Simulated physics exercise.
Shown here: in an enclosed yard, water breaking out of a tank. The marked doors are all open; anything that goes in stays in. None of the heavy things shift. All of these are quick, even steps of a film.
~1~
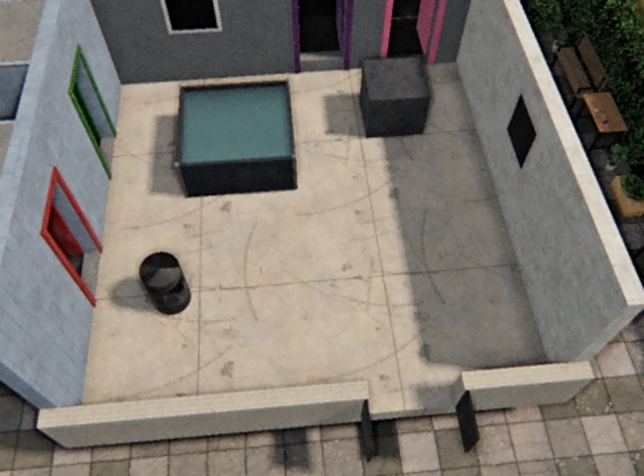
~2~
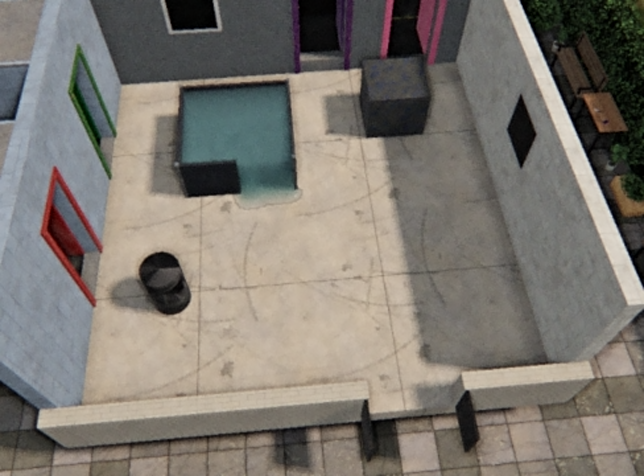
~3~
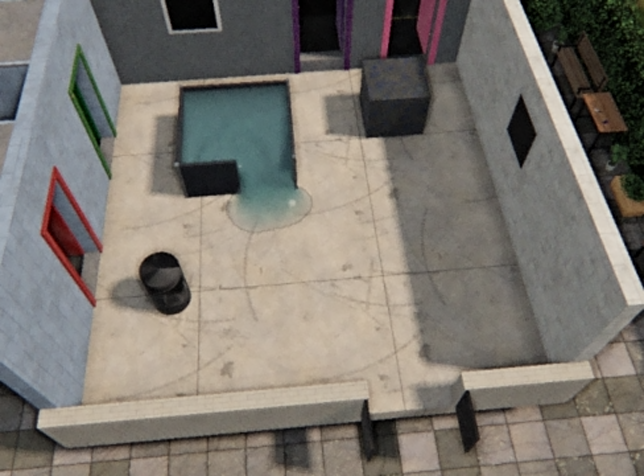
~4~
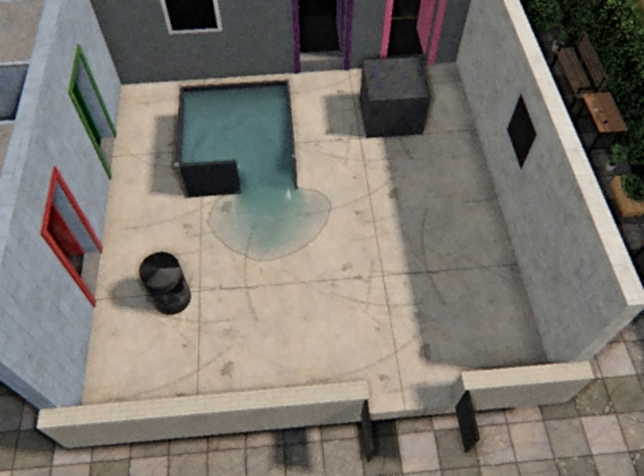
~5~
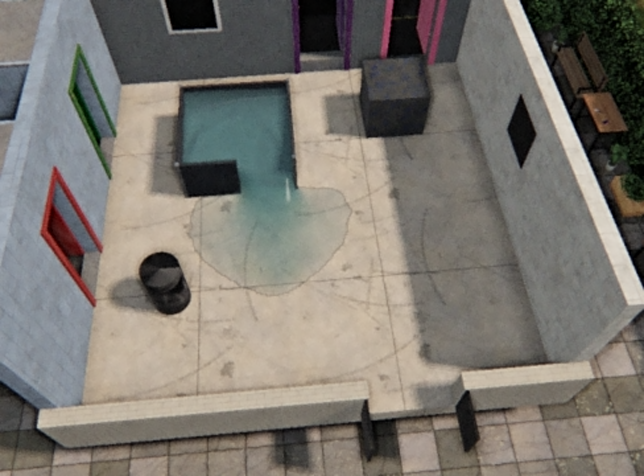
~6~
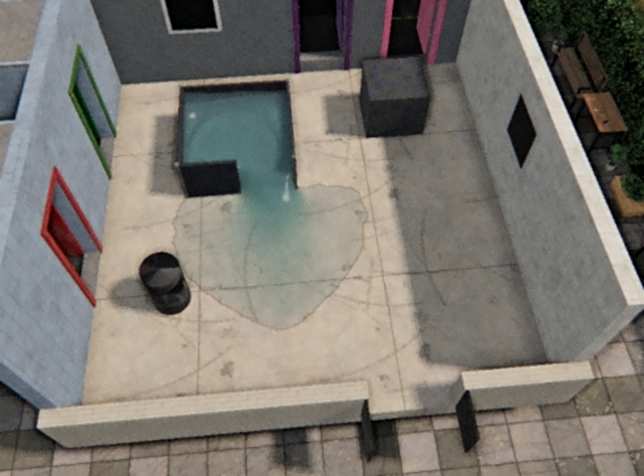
We see still water in a dark tank inside a walled yard; then a gap opens in the tank's near side and water pours out, spreading across the pale floor toward the viewer in a widening, thinning pool.
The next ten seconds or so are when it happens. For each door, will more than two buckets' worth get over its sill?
Result: Pink door: Little enough water, red door: Little enough water, green door: Little enough water, purple door: Little enough water.
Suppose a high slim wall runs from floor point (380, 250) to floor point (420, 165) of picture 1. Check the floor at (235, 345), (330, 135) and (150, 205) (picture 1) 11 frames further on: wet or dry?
One after the other: Under water, dry, no water.
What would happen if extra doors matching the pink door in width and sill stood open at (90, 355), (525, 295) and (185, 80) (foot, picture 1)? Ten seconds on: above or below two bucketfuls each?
Each in turn, the new doors: Breaks the limit, remains within bounds, remains within bounds.
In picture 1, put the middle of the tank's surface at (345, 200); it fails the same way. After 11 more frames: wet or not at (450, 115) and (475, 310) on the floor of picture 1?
One after the other: Untouched, reached.
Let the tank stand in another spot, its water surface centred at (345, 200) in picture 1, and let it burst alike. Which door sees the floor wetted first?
Red door.
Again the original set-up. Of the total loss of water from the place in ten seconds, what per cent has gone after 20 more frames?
It comes to around 40 per cent.
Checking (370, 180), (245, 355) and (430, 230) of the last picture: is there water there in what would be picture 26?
Result, in the order given: Not wetted / wetted / wetted.
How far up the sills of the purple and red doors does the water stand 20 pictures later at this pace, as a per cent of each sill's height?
Close to 0 per cent for the first one and close to 100 per cent for the second.
A moment on, water covers 30 % of the floor; the pink door not reached, the red door not reached, the green door not reached, the purple door not reached.
Next, water covers 45 % of the floor; the pink door not reached, the red door wet at the sill, nothing in, the green door not reached, the purple door not reached.
Then, water covers 50 % of the floor; the pink door not reached, the red door wet at the sill, nothing in, the green door not reached, the purple door not reached.
Later, water covers 65 % of the floor; the pink door not reached, the red door under two buckets in, the green door wet at the sill, nothing in, the purple door not reached.
In the end, water covers 95 % of the floor; the pink door wet at the sill, nothing in, the red door under two buckets in, the green door wet at the sill, nothing in, the purple door not reached.
